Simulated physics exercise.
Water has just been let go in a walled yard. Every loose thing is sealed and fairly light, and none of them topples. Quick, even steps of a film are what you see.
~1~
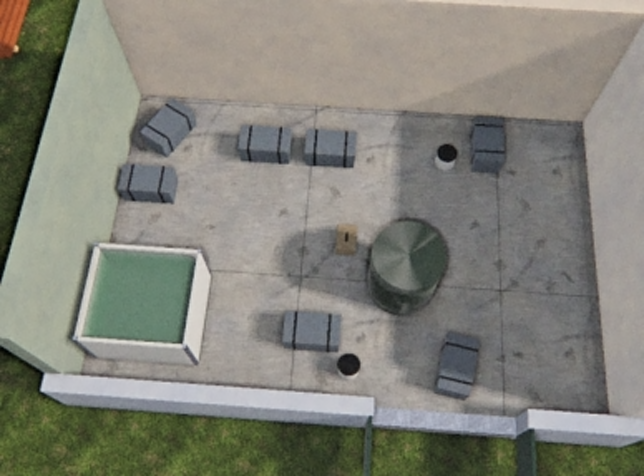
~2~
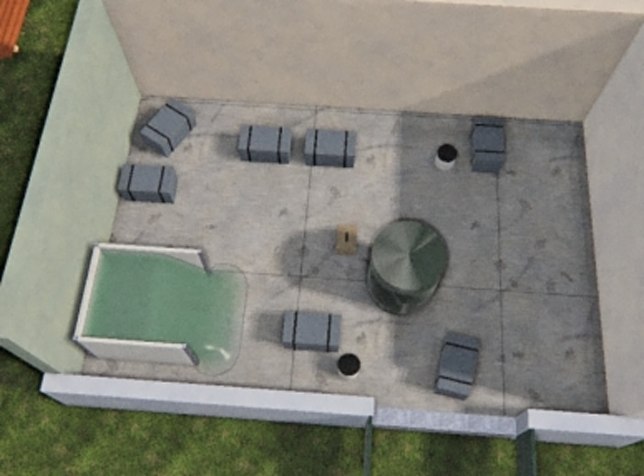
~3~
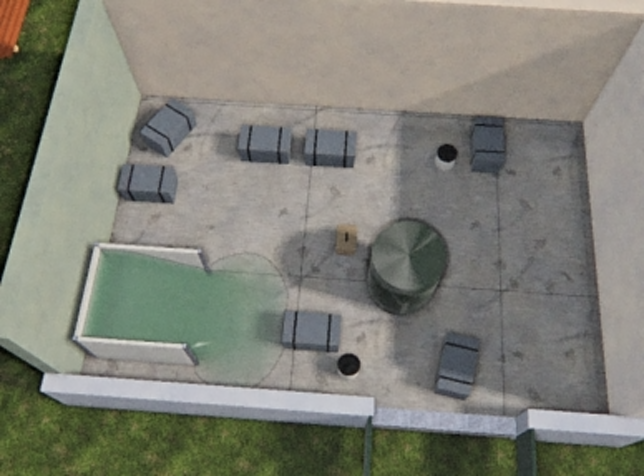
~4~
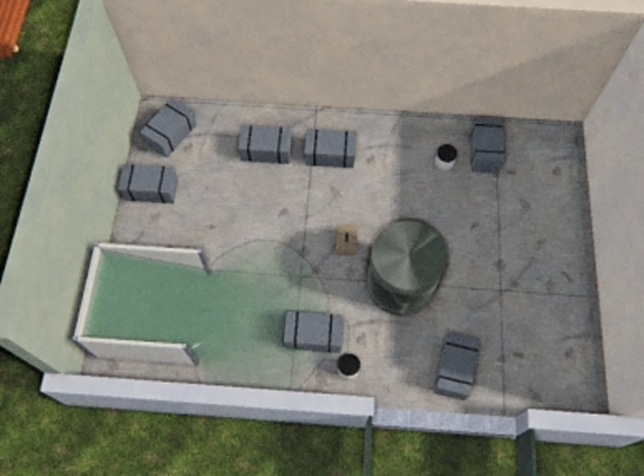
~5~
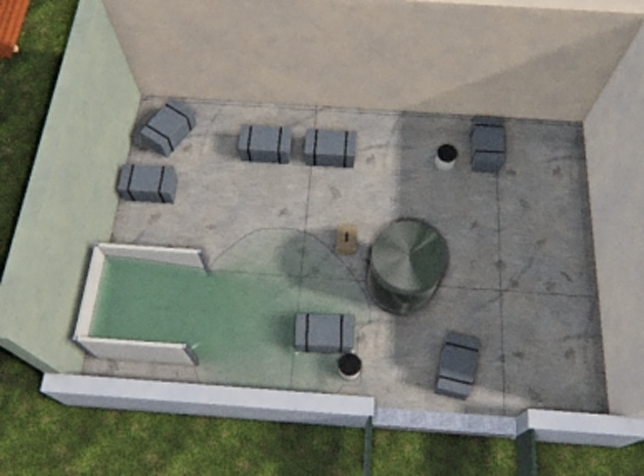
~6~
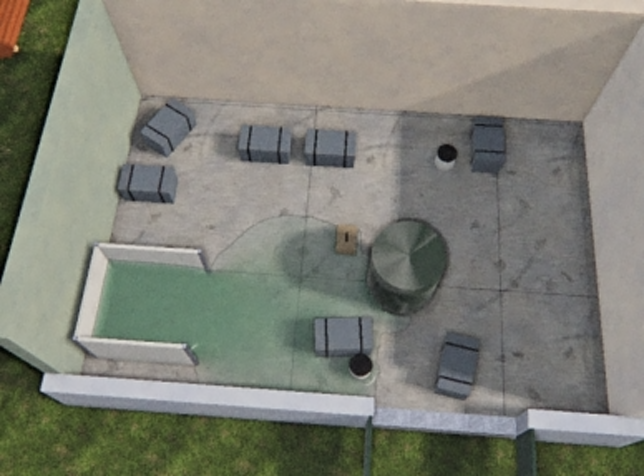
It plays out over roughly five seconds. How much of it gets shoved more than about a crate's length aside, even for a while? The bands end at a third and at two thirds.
Middle band.
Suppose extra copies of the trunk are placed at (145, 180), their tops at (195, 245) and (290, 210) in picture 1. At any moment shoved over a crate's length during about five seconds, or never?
Taking the two as listed, the first stopped before it and the second stopped before it.
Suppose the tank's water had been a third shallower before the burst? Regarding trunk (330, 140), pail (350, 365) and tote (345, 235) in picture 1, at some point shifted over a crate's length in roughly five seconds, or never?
Order as given: Not past it; displaced that much; displaced that much.
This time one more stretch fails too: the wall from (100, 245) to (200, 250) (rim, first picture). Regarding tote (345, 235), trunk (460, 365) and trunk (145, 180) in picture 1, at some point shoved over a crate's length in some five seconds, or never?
First over the mark, then below the mark, then over the mark.
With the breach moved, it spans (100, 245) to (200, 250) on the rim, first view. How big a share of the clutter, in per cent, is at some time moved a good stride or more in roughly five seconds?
About 70 per cent.
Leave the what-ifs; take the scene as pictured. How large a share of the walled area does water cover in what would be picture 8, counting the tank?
My guess is around 30 per cent.
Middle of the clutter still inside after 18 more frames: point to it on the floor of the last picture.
On the floor of the last picture, roughly (409, 196).
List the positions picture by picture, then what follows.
The first frame shows a trunk at (312, 328) rests on the ground; a pail at (349, 364) rests on the ground; 0 of 10 have shifted.
The second frame shows a trunk at (312, 328), on the bottom; a pail at (349, 364) rests on the ground; 0 of 10 have shifted.
The third frame shows a trunk at (312, 328) rests on the ground; a pail at (349, 364) rests on the ground; 0 of 10 have shifted.
The fourth frame shows a trunk at (313, 328), on the bottom; a pail at (349, 364) rests on the ground; 0 of 10 have shifted.
The fifth frame shows a trunk at (324, 330), on the bottom, close to its start; a pail at (350, 364), on the bottom; 1 of 10 have shifted.
The sixth frame shows a trunk at (344, 333), on the bottom, a stride from its start; a pail at (361, 365), on the bottom, close to its start; 2 of 10 have shifted.
A moment on, 2 of 10 are well off their spots; 2 afloat.
Next, 5 of 10 are well off their spots; 4 afloat.
Later, 6 of 10 are well off their spots; 5 afloat.
In the end, 6 of 10 are well off their spots, and 6 have been at some point; 5 afloat.
